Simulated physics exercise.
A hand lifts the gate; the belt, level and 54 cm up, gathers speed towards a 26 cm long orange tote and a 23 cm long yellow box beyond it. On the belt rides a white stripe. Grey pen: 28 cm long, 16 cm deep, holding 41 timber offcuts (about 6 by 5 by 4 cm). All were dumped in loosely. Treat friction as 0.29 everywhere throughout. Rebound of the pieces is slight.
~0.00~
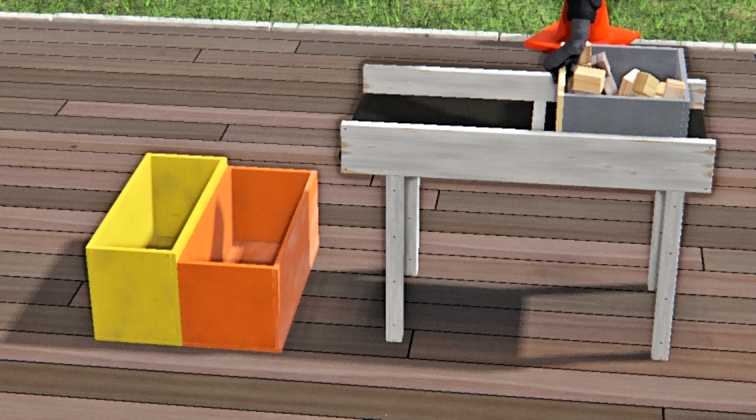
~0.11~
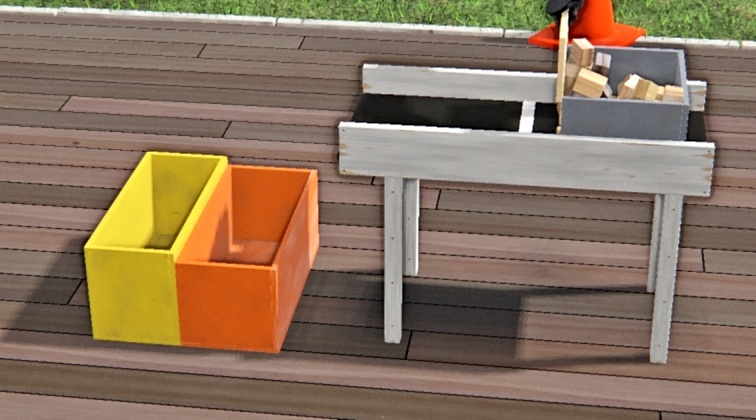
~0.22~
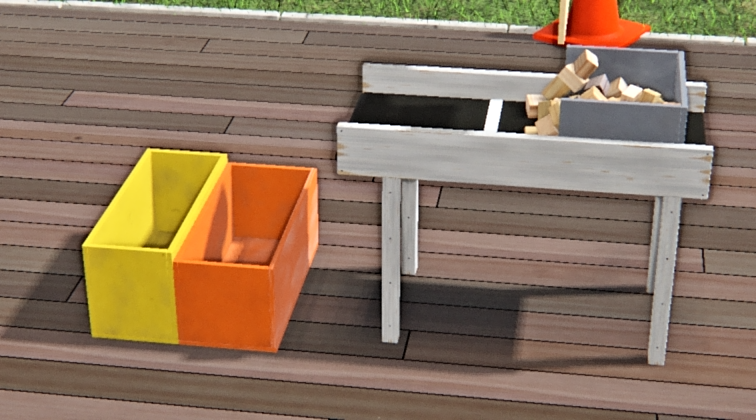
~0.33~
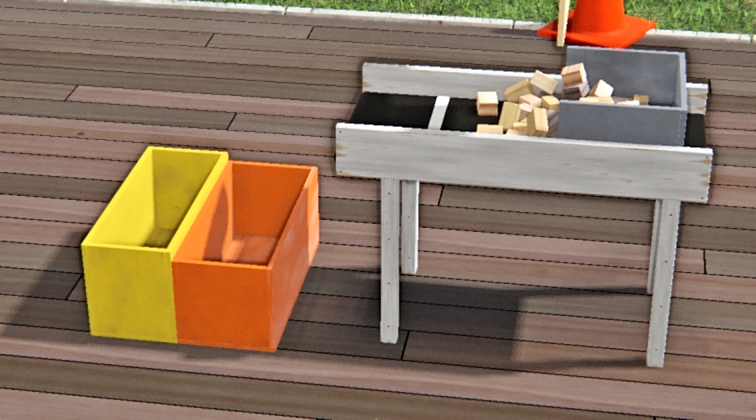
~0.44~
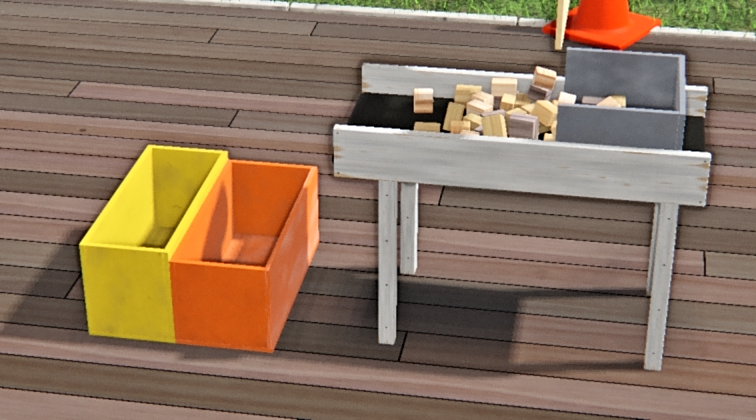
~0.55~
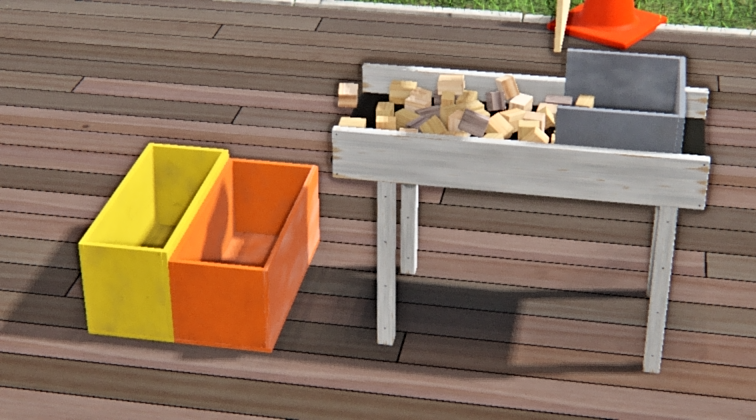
A dark hand raises the gate of a grey bin on a white table, and the black belt carries its white stripe left, drawing wooden blocks out in a spreading pile towards the end nearer the orange and yellow boxes.
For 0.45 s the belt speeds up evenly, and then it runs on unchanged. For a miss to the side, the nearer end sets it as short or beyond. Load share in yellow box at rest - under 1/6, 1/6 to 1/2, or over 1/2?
Over 1/2.
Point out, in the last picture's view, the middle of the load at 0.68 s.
Somewhere around (389, 115) in pixels.
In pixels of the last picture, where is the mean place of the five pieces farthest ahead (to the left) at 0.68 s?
Mean place: Roughly (281, 121).
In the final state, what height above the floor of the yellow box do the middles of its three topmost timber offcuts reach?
That is close to 15 centimetres.
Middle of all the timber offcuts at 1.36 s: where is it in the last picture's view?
About (141, 257).
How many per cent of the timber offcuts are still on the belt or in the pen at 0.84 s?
About 35 per cent.
After 0.68 s, 1 still in the grey pen, 29 on the belt and 11 in the air.
After 0.84 s, 2 in the yellow box, 14 on the belt and 25 in the air.
After 1.07 s, 1 in the orange tote, 26 in the yellow box and 14 in the air.
Final count (at 1.36 s), 1 in the orange tote and 40 in the yellow box. Asked share, 40 of 41, 98 per cent.
